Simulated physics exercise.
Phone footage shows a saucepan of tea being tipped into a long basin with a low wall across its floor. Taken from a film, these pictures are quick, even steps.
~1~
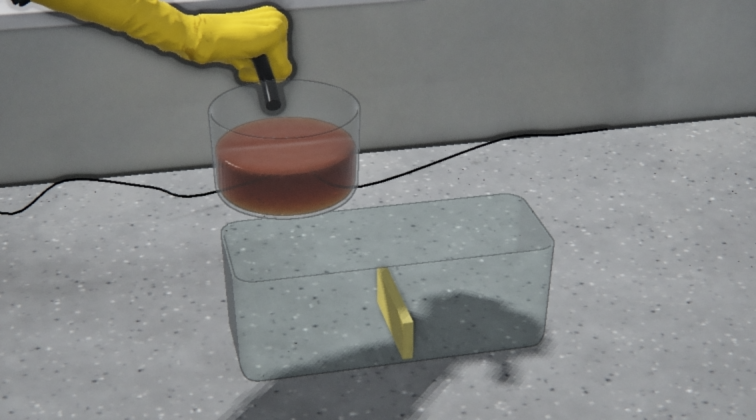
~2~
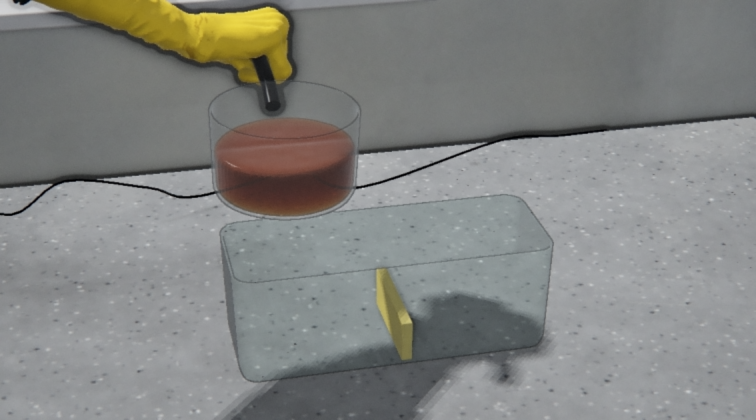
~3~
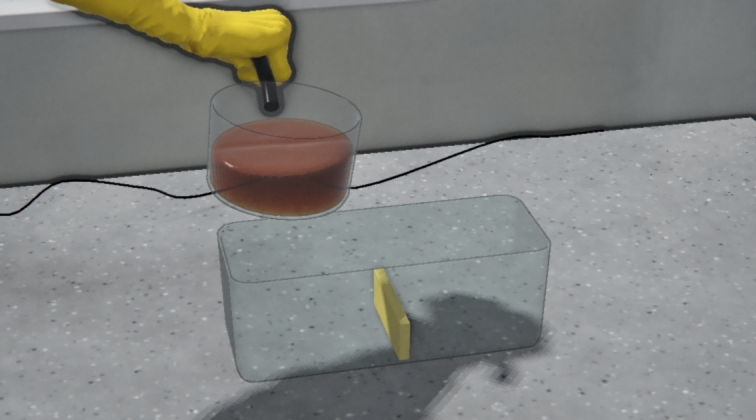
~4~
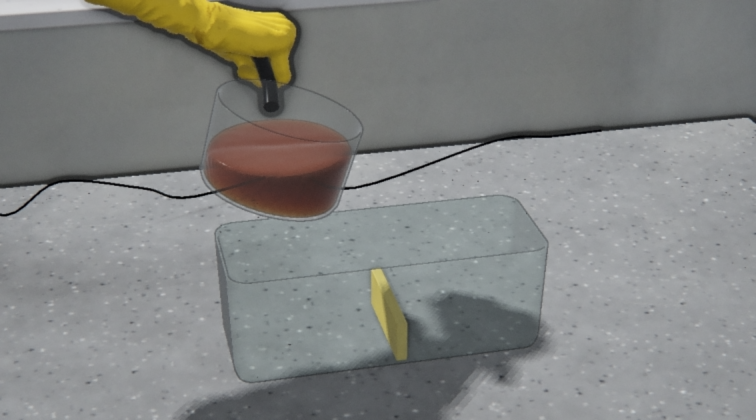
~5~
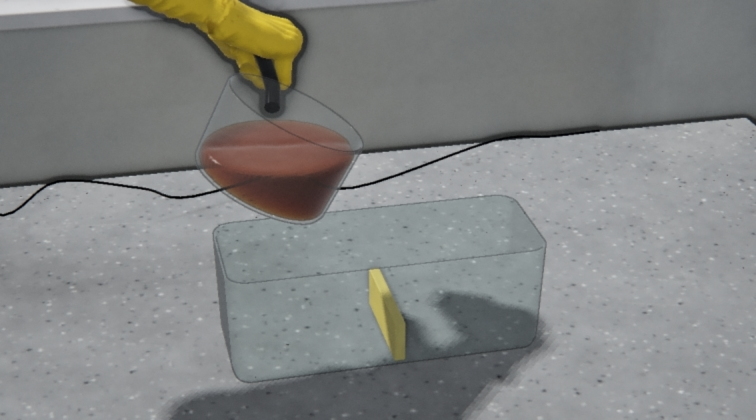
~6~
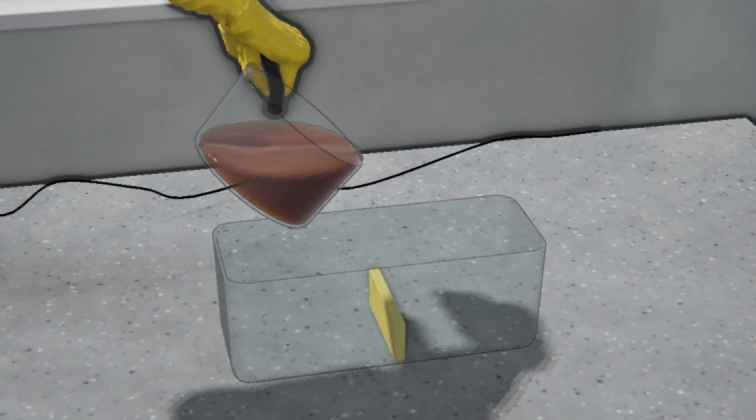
A hand in a yellow rubber glove grips the dark handle of a clear, round saucepan of reddish-brown tea above a speckled grey surface, seen from slightly above. Below sits a long, clear basin with a low yellow wall across its floor, and a black cord runs behind. The pan, level at first, tilts steadily down to the right as the glove turns, the tea shifting inside, while the view drifts very slightly.
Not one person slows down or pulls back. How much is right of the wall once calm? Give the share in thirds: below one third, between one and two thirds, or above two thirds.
The share is between one and two thirds.
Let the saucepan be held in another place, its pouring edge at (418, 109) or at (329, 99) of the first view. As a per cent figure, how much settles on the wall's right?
Start one gives some 90 %, start two some 15 %.
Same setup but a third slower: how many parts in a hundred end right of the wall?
It comes to near 55 per cent.
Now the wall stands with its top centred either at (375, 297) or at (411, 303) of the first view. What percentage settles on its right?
In order, near 75 and 30 in a hundred.
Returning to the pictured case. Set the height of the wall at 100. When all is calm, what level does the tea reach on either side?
Left 40 per cent, right 40.
A moment on, the tilt is 97° and 36 per cent is still to pour, 9 is left of the wall and 25 right of it.
Next, the tilt is 106° and 10 per cent is still to pour, 37 is left of the wall and 47 right of it.
Then the tilt is 106° and 1 per cent is still to pour, 51 is left of the wall and 46 right of it.
Later the tilt is 106° and 0 per cent is still to pour, 54 is left of the wall and 46 right of it.
In the end 54 per cent lies left of the wall, 46 right of it and 1 outside.
